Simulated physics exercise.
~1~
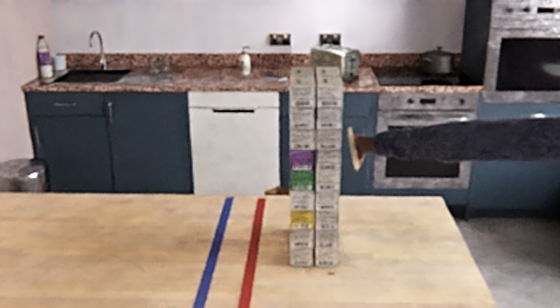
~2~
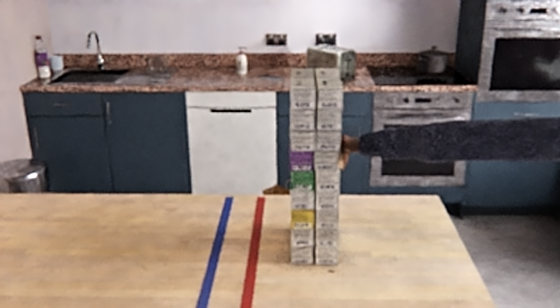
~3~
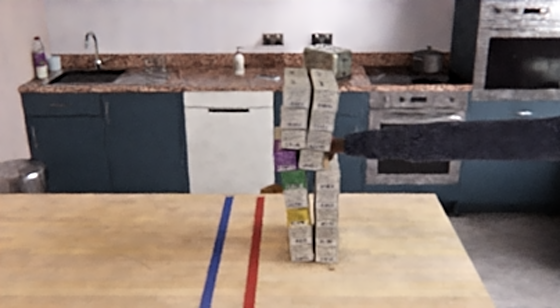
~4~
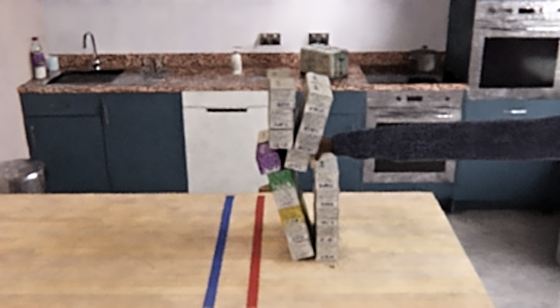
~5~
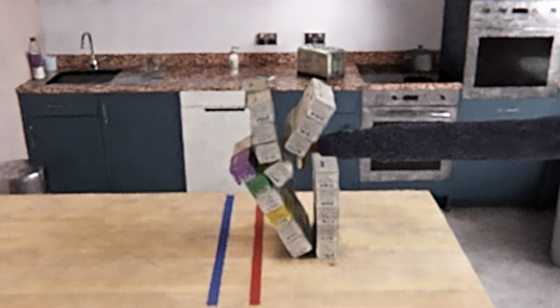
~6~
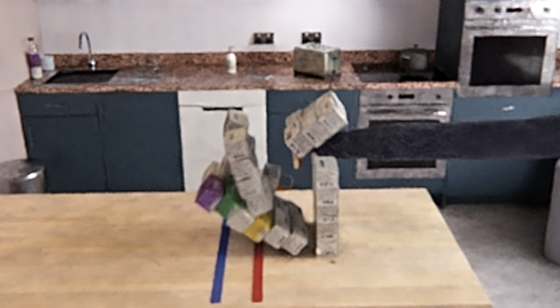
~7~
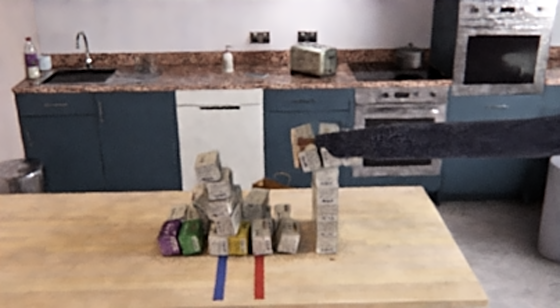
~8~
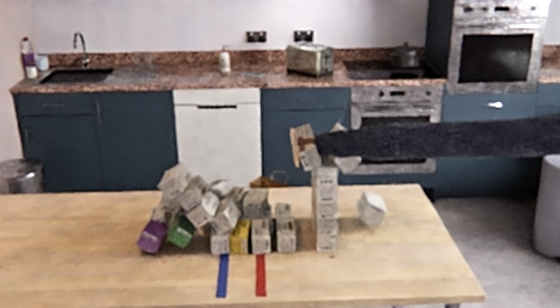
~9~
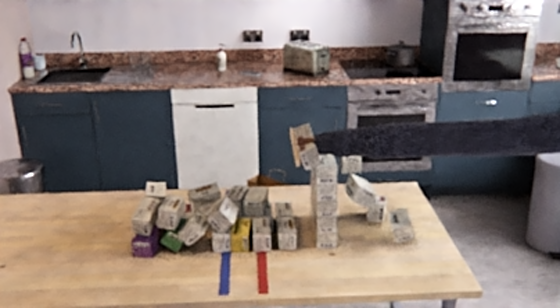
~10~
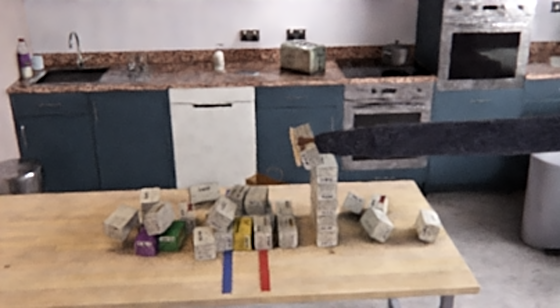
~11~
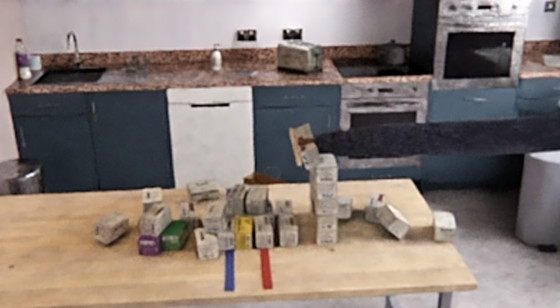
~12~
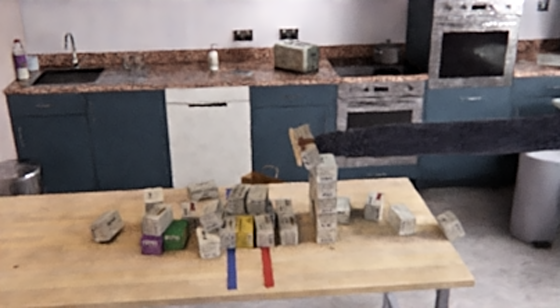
The clip opens on a tall, narrow stack of small packets standing on a wooden table in a kitchen, just right of a red line and a blue line. A dark, arm-like shape reaches in from the right and presses against the upper part of the stack. The packets bow leftward, and the column on the left buckles and tips, carrying the purple, green and yellow ones with it. They tumble across both lines while a few others drop to the right. At the end, purple and green lie beyond the blue line, yellow rests near the lines, and a short column still stands beneath the motionless dark shape.
